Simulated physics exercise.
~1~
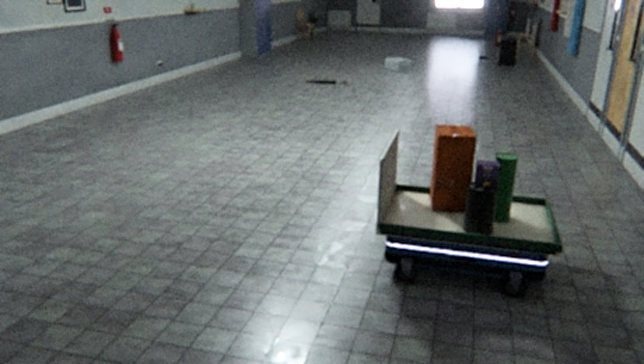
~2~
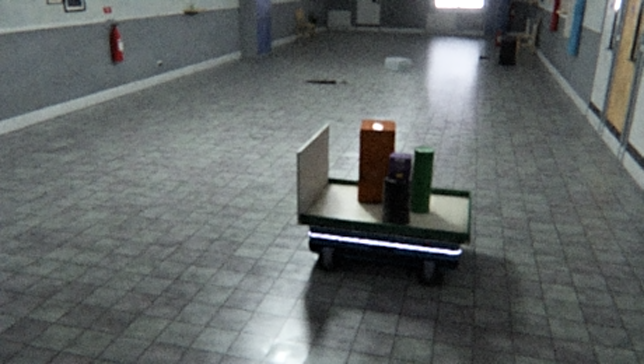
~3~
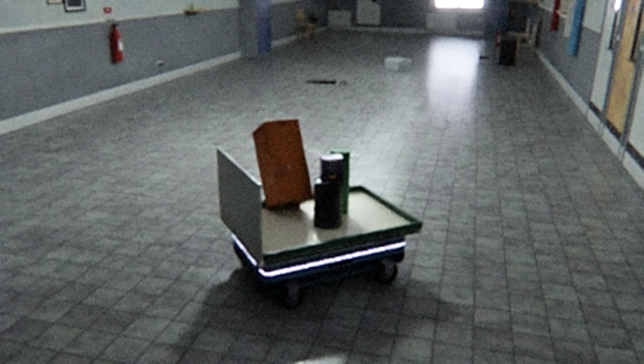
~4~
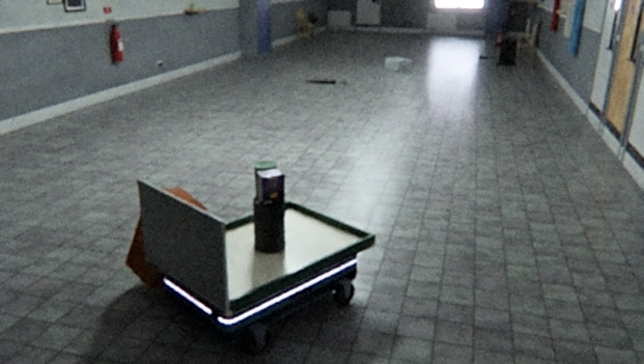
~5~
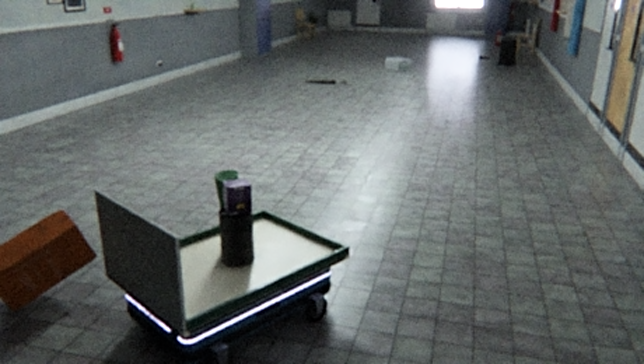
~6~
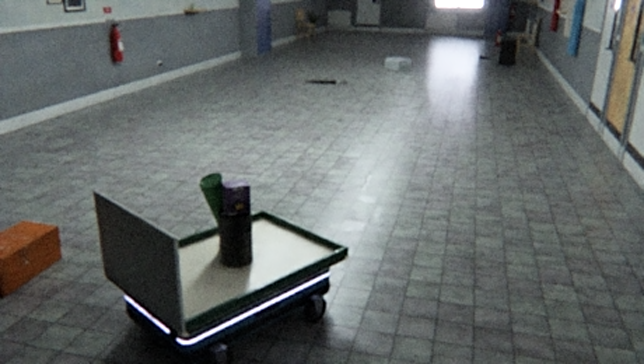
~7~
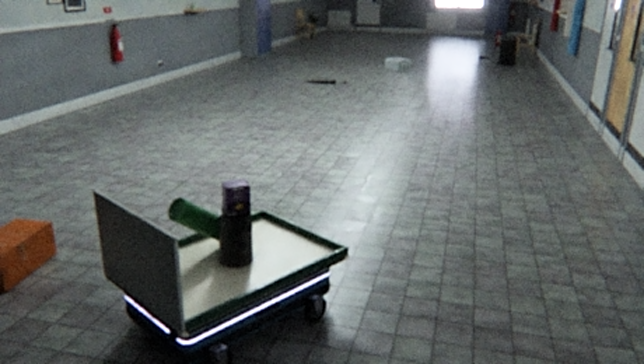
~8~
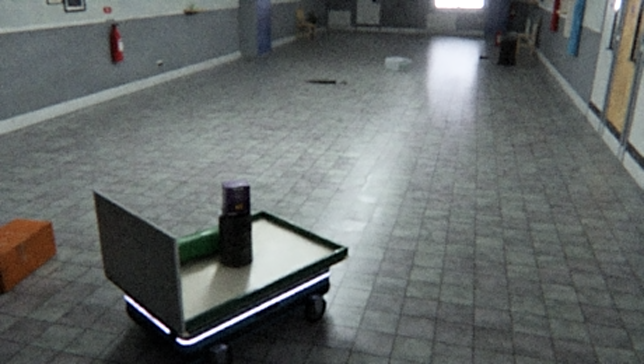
A flat robot cart with a glowing white strip, green rim and tall board at one end rolls through a dim, grey-tiled hallway, seen from a fixed, raised viewpoint. On its deck stand a tall orange box, a green canister, and a small purple box close to a black canister. The cart travels left and swings toward the viewer, and the orange box leans, tips over the board side and tumbles to the floor. The cart stops at lower left as the green canister slowly topples. It ends lying on the deck, while the purple box and black canister stay upright.
